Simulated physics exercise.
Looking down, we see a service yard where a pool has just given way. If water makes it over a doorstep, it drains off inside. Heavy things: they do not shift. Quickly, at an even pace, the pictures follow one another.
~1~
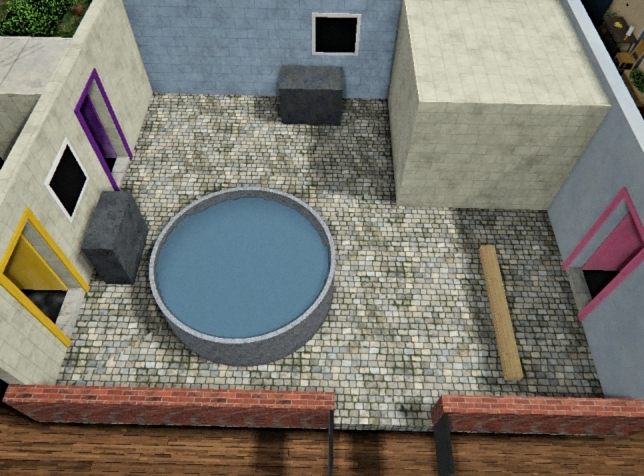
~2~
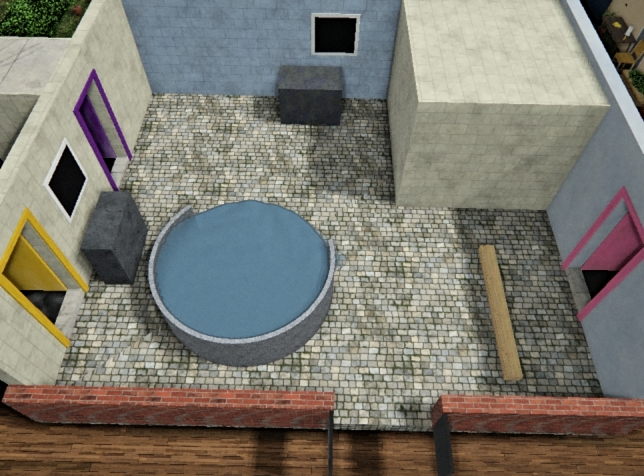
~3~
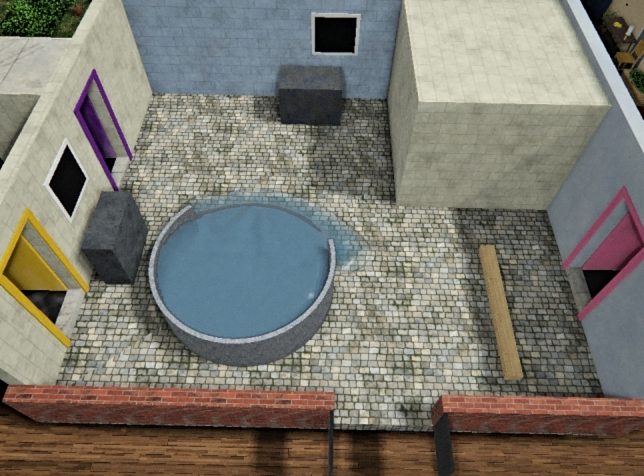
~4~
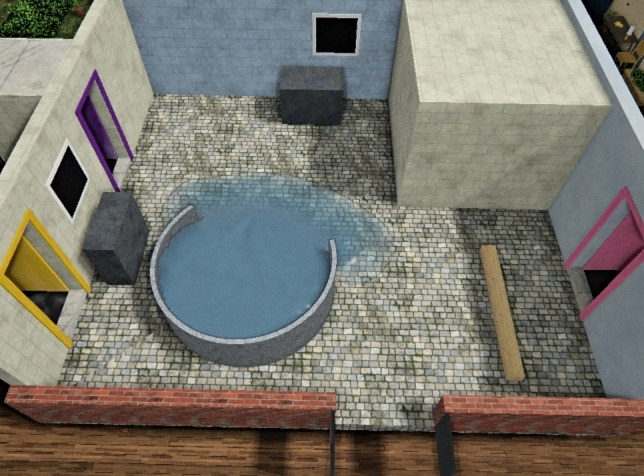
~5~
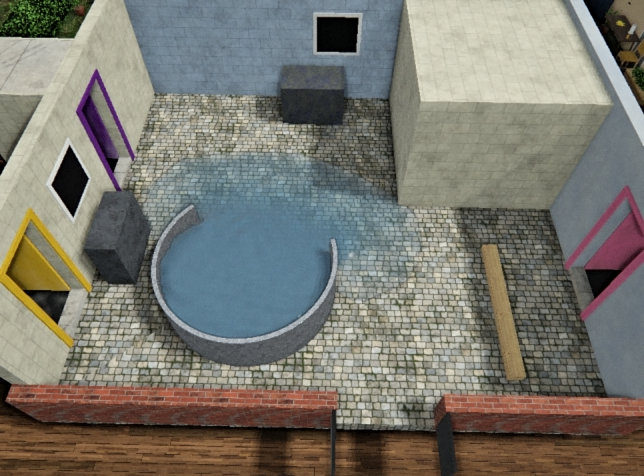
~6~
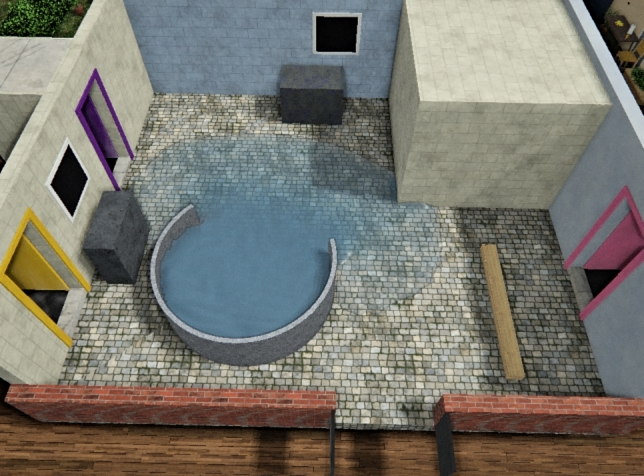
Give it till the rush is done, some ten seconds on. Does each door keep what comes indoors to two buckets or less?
The yellow door keeps it there; the purple door lets more through; the pink door keeps it there.
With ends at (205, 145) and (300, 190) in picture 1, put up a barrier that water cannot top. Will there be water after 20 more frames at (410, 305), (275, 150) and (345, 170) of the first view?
Untouched, submerged, submerged.
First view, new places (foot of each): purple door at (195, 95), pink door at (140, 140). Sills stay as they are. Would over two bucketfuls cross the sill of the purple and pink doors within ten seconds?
In short: The purple door tops the mark, the pink door tops the mark.
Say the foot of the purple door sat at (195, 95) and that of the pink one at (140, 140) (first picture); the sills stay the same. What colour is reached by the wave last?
The one in yellow.
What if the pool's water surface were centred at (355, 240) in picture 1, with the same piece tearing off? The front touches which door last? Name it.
Looks like the yellow-painted one.
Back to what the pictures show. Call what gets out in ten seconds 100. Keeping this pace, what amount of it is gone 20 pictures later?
0 per cent.
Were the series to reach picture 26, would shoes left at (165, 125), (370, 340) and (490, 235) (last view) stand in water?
First spot submerged, second spot spared, third spot submerged.
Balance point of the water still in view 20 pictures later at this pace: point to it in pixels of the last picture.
Close to (287, 171), I reckon.
A moment on, water covers 55 % of the floor; the yellow door not reached, the purple door under two buckets in, the pink door not reached.
Next, water covers 55 % of the floor; the yellow door not reached, the purple door under two buckets in, the pink door wet at the sill, nothing in.
Then, water covers 65 % of the floor; the yellow door not reached, the purple door under two buckets in, the pink door wet at the sill, nothing in.
Later, water covers 90 % of the floor; the yellow door wet at the sill, nothing in, the purple door over two buckets in, the pink door wet at the sill, nothing in.
In the end, water covers 95 % of the floor; the yellow door wet at the sill, nothing in, the purple door far over two buckets in, the pink door wet at the sill, nothing in.
